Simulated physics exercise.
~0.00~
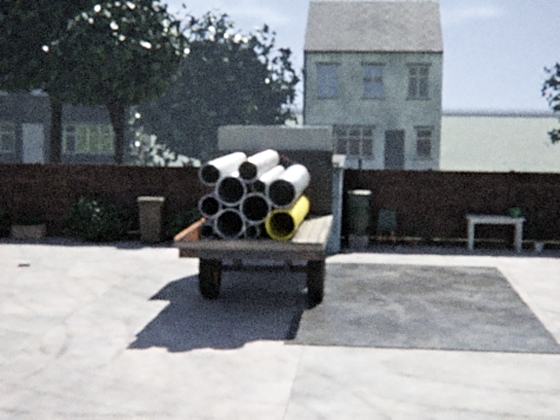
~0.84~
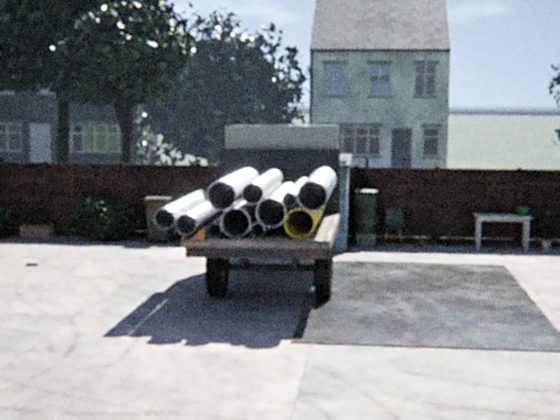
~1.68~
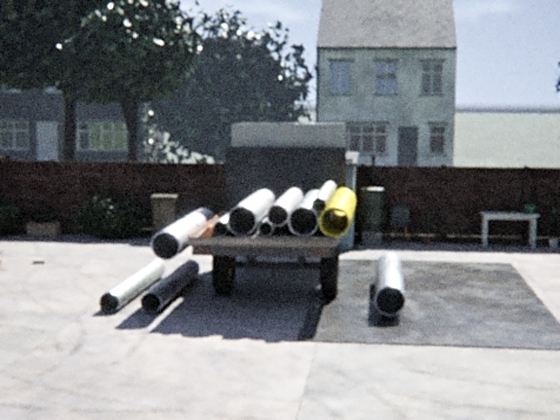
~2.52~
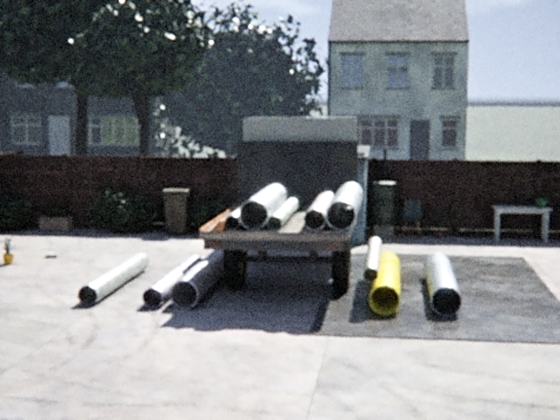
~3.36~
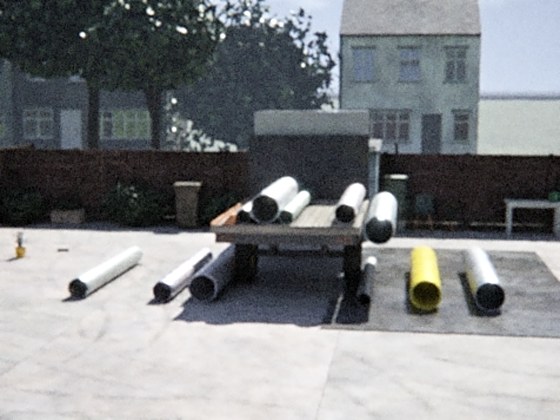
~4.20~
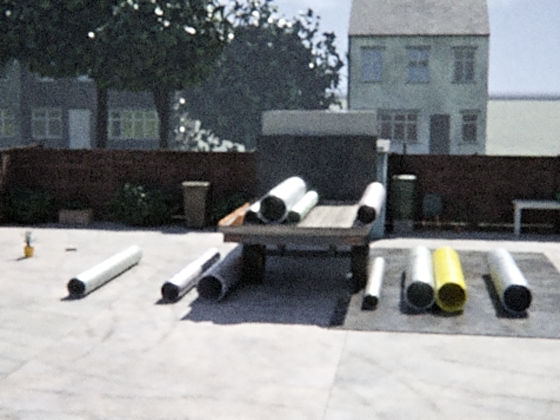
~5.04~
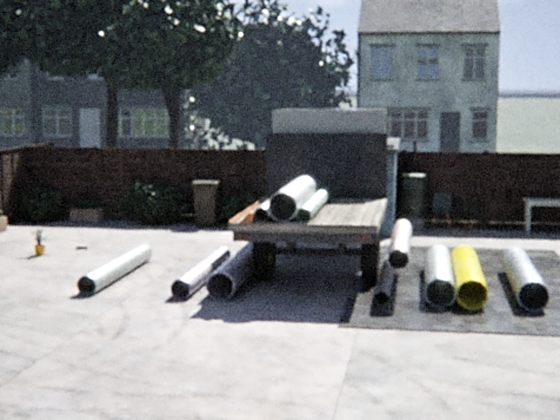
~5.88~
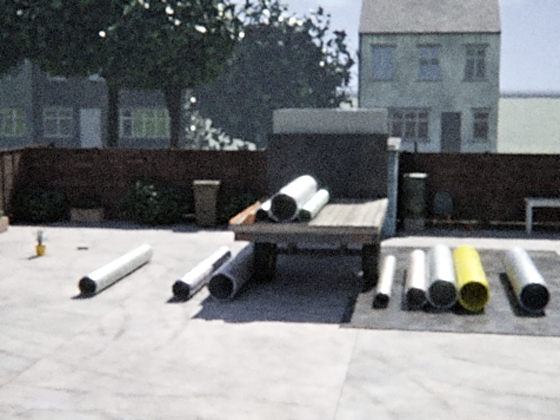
A stack of pale steel pipes with one yellow pipe at its lower right sits on the flatbed of a lorry, seen from behind in a sunlit paved yard with a brick wall, trees and pale houses beyond. The stack slumps and spreads across the deck as the view drifts slightly left. Pipes spill off both sides, and the yellow one rolls right and drops over the right edge. More pale pipes follow it down. At the end three remain on the deck's left, three lie on the ground to the left, and the yellow one rests among four pale ones on the right.
